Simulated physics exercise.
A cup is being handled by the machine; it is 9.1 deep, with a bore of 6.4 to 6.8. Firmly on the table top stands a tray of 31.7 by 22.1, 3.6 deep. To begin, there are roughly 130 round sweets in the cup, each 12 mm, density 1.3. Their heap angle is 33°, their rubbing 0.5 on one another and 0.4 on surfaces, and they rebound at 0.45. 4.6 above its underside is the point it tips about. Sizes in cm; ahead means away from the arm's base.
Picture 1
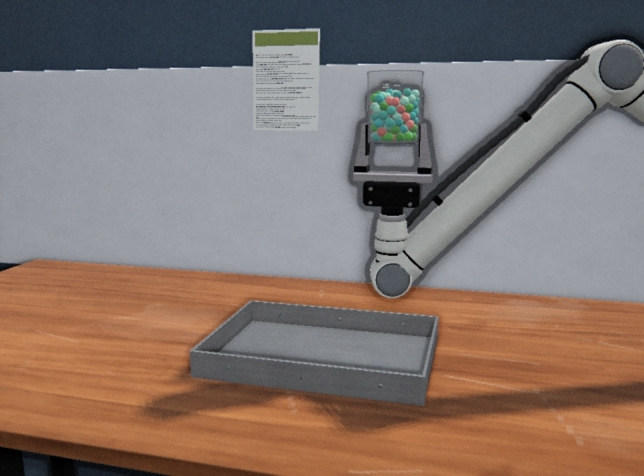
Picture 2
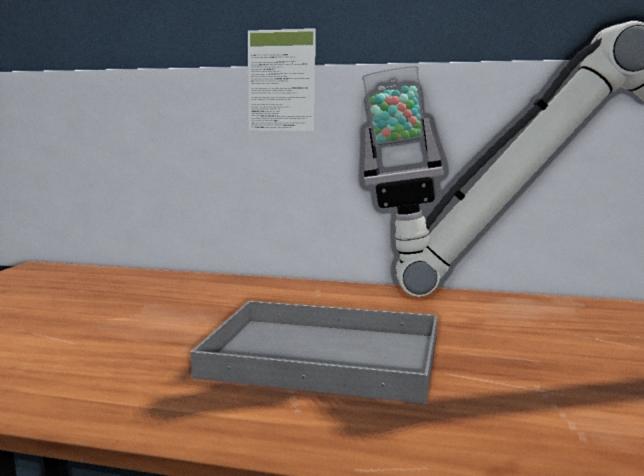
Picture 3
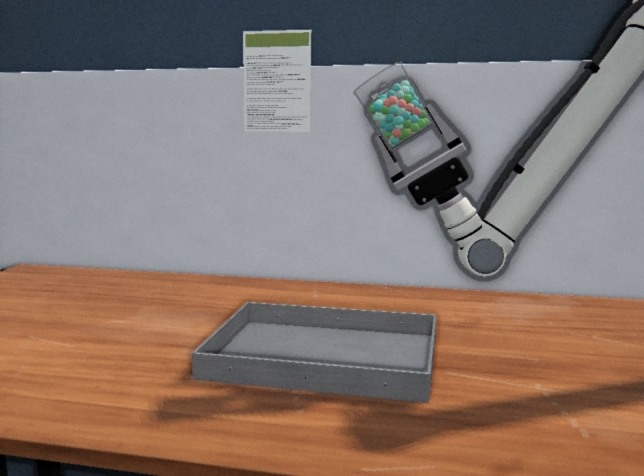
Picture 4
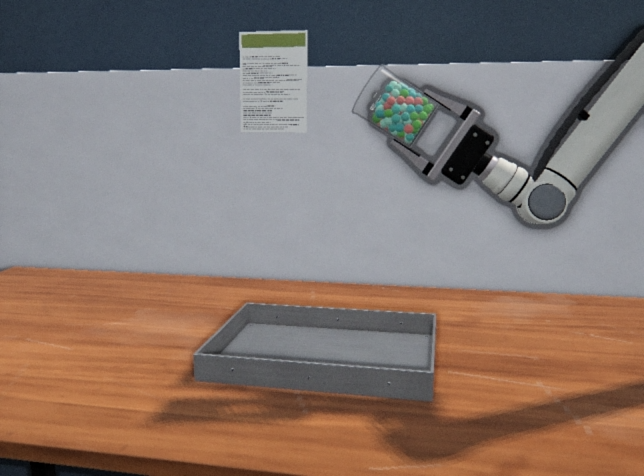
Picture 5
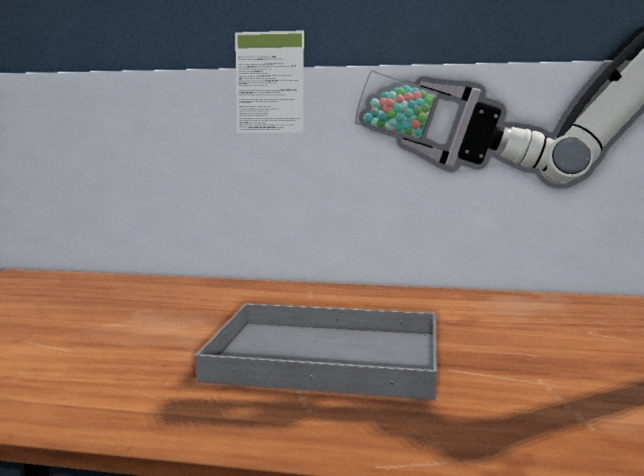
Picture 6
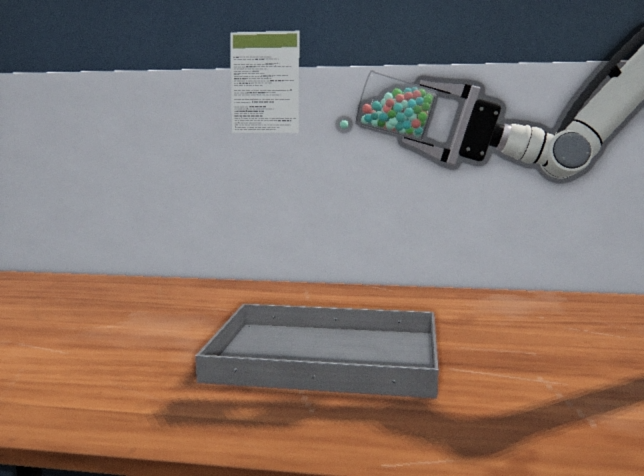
Robot arm tilting a clear cup of colourful round sweets leftward above a grey tray, with one green sweet leaving the rim.
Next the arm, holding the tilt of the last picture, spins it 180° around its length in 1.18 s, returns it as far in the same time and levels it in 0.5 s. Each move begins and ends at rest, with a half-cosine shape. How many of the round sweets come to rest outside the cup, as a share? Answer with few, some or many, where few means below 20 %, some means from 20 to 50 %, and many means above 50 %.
Few - below 20 %.
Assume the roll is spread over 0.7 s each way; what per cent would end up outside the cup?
Expected share: Some 10 %.
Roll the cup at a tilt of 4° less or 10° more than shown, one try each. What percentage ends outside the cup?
Roughly 5 and 35 per cent.
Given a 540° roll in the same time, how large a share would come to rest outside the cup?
Roughly 25 %.
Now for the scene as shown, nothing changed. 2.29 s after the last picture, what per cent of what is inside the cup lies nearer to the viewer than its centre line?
35 in a hundred, more or less.
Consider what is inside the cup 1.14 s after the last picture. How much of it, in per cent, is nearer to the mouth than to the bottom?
Something near 40 in a hundred.
Then, 1.14 s on, tipped 74°, highest piece 39 above the table; 118 in the cup, 8 in the tray.
Then, 2.29 s on, tipped 74°, highest piece 39 above the table; 112 in the cup, 13 in the tray, 1 in flight or on a rim.
Then, 3.06 s on, upright, highest piece 41 above the table; 111 in the cup, 15 in the tray.
Then, 3.76 s on, upright, highest piece 41 above the table; 111 in the cup, 15 in the tray.
In the end, 111 in the cup, 15 in the tray. That is 12 % outside the cup.
